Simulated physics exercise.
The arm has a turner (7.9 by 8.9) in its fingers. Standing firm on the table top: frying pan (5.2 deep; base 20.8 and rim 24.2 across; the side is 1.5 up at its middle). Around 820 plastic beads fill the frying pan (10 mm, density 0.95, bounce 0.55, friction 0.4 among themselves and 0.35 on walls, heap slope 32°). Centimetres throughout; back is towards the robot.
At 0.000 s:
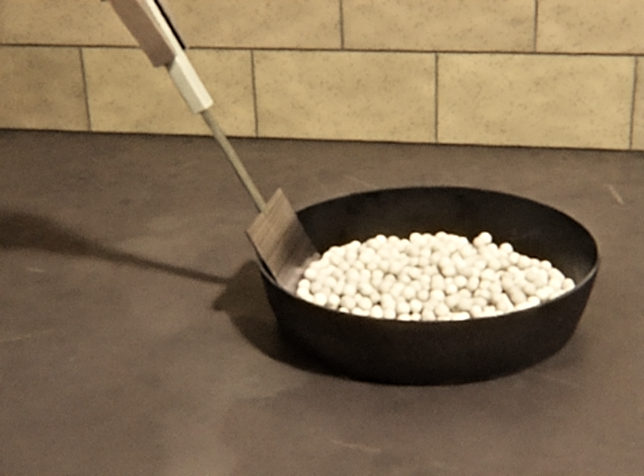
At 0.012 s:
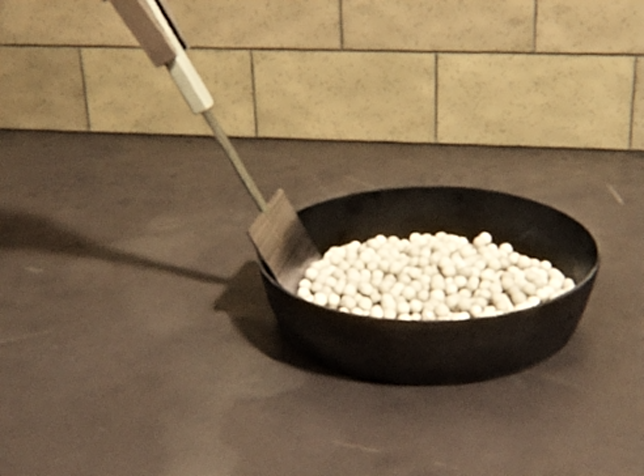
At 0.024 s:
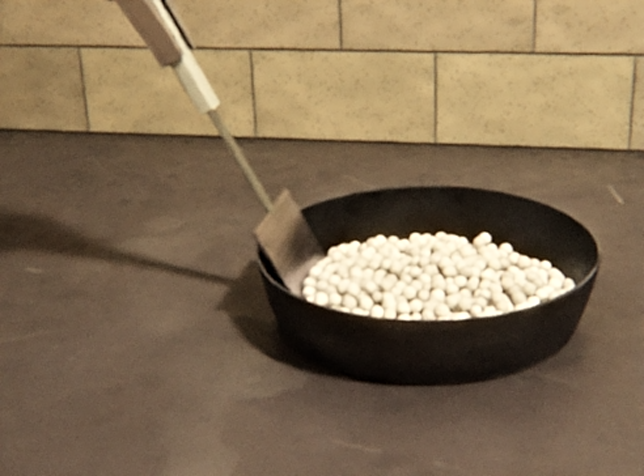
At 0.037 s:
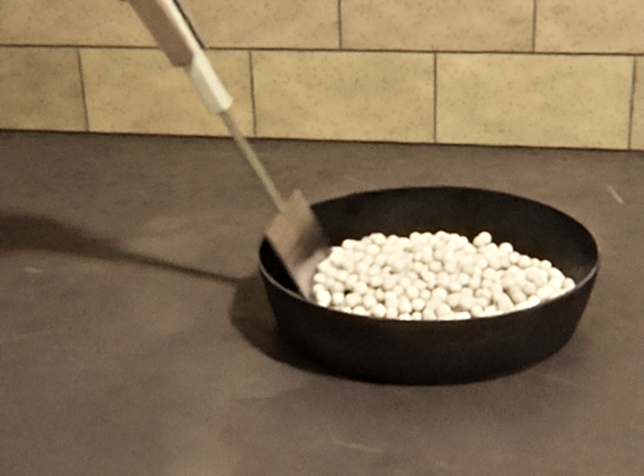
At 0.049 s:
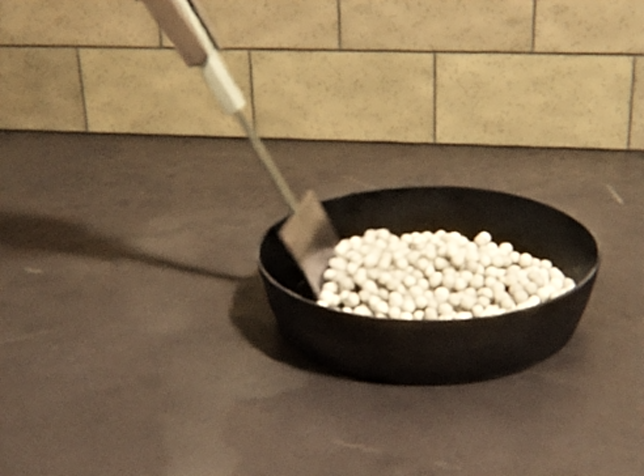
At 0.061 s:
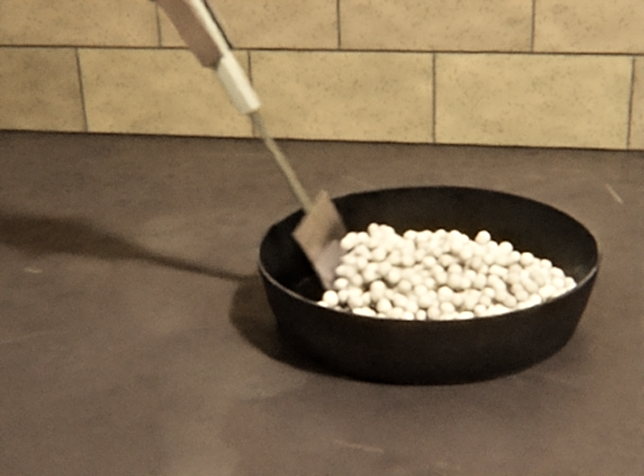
Turner with a pale handle sliding rightward inside a black frying pan, pushing white beads into a slightly higher heap.
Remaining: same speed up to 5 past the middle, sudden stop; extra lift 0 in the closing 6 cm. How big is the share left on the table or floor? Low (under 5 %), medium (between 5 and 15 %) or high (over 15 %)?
Share on the table or floor: Low (under 5 %).
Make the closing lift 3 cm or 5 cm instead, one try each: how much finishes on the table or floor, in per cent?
Some 5 and 10 per cent.
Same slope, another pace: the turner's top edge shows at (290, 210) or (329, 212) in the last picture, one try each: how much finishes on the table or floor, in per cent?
About 0 and 10 per cent.
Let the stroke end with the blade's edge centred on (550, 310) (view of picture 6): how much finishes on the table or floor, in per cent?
Some 20 per cent.
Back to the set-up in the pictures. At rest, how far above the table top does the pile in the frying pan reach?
About 6.0 cm.
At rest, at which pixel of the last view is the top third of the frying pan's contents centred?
Near (538, 274).
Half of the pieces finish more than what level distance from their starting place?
Roughly 3 cm.
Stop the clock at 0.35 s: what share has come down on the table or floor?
Some 2 per cent.
By 0.10 s, sloping 62°, highest piece 7 above the table; 815 in the frying pan.
By 0.13 s, sloping 62°, highest piece 7 above the table; 815 in the frying pan.
By 0.35 s, sloping 62°, highest piece 6 above the table; 800 in the frying pan, 11 on the table or floor, 4 on the blade or in flight.
By 1.40 s, sloping 62°, highest piece 6 above the table; 799 in the frying pan, 16 on the table or floor.
Final count, 799 in the frying pan, 16 on the table or floor. That is 2 % on the table or floor.
